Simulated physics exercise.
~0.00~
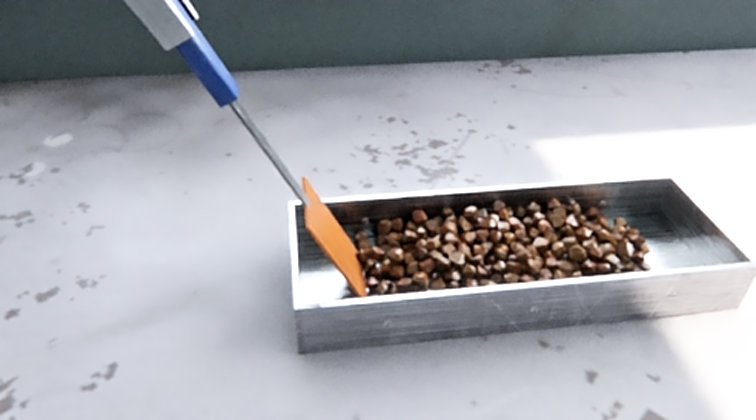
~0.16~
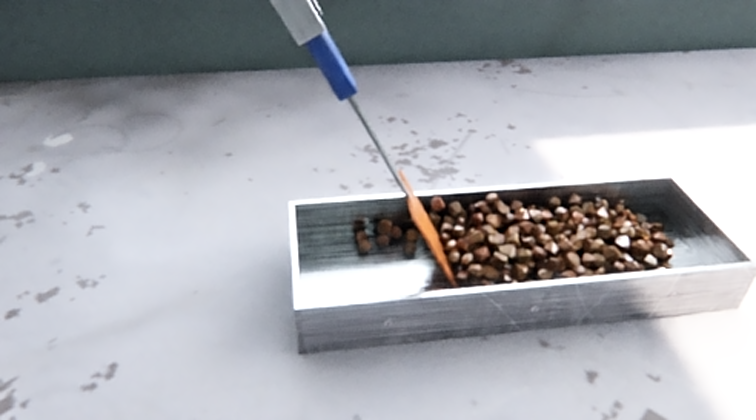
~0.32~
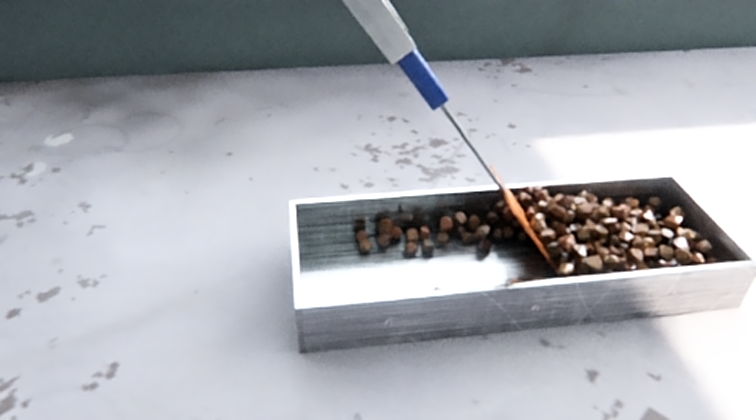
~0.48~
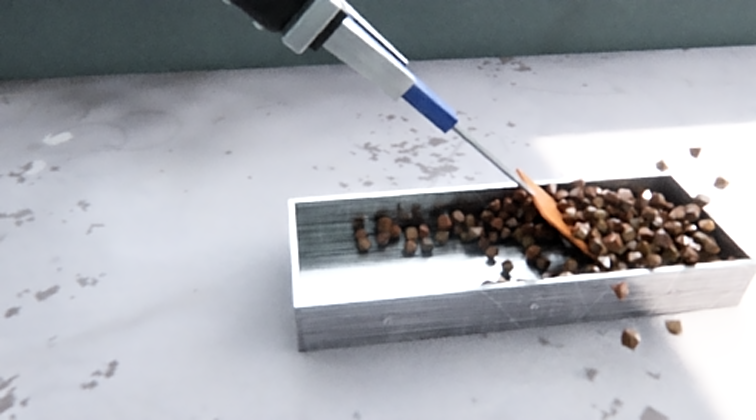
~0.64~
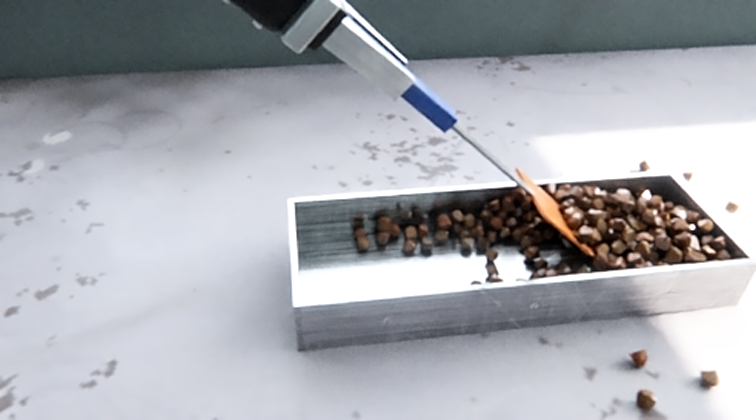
In the video, a robotic arm pushes an orange paddle rightward through brown pellets in a metal tray, heaping them toward the right end, then tilts the blade as several pellets scatter over the edges, leaving a few outside while most remain in the tray.
